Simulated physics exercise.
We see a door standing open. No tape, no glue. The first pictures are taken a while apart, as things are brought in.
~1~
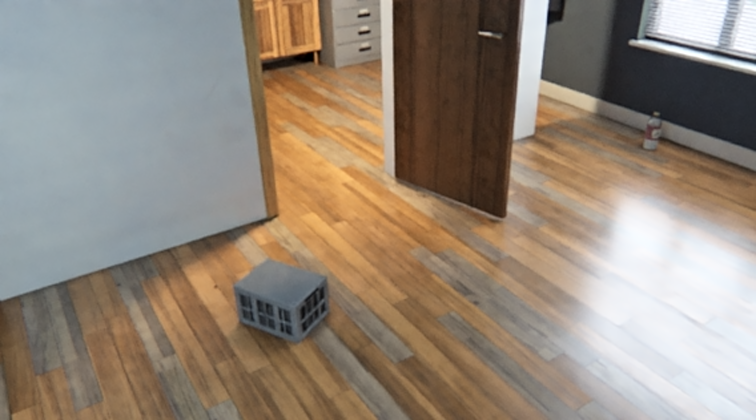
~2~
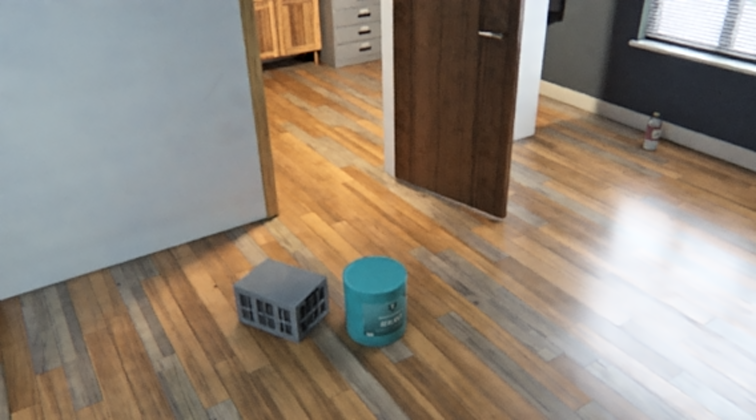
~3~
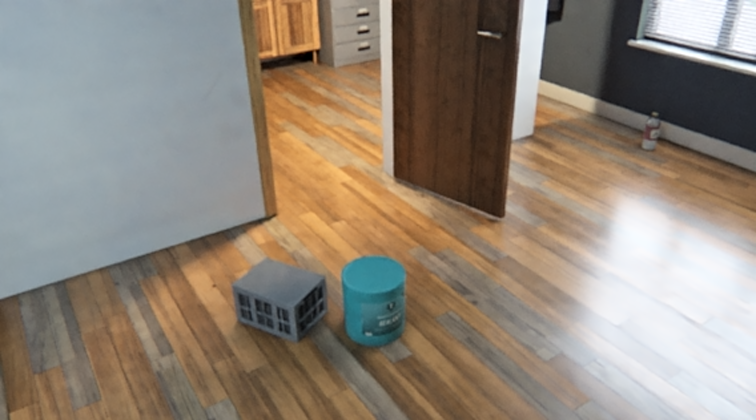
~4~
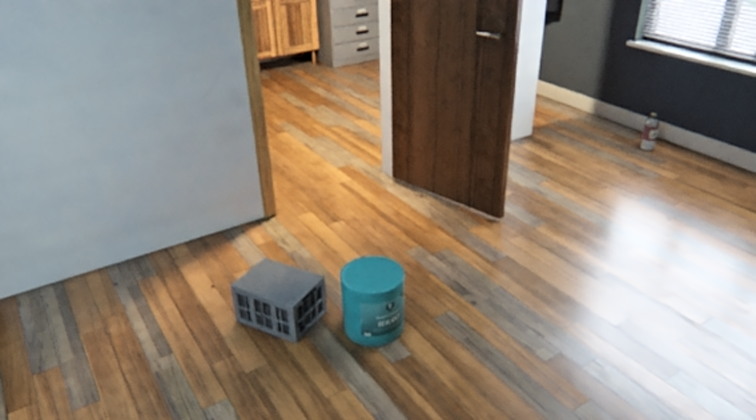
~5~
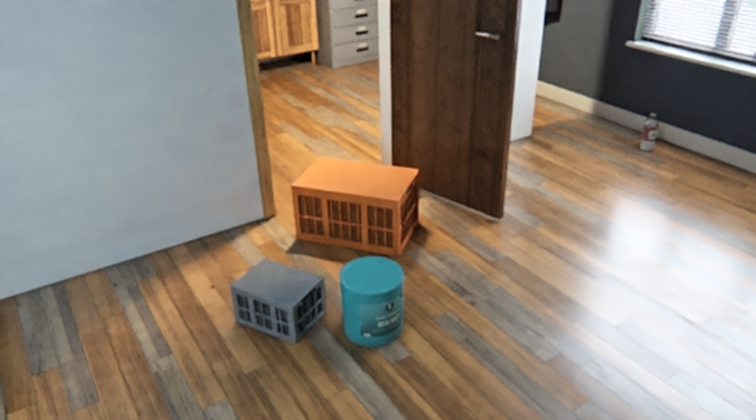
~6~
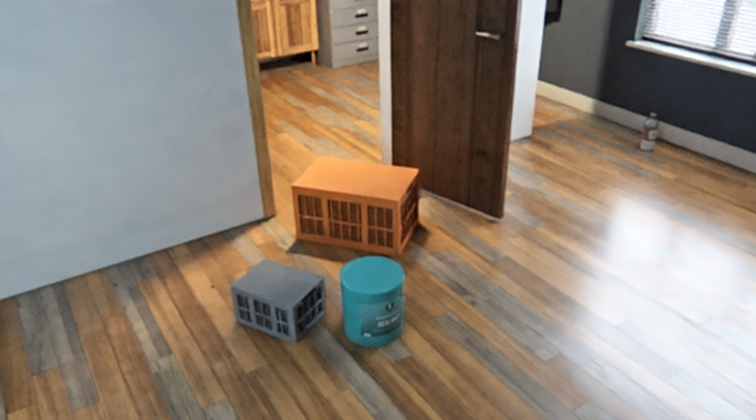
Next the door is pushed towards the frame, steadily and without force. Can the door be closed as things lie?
The door jams.
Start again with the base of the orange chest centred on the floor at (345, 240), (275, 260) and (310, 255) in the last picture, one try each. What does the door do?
First, it jams; second, it shuts; third, it stops short.
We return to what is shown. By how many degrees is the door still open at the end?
Some 70° open.
Then, 0.50 s after the last picture, door at 92°.
Then, 0.80 s after the last picture, door at 74°.
At rest, door at 70°; all 3 in place. Seen from the same camera at the end, orange chest near (352, 205).
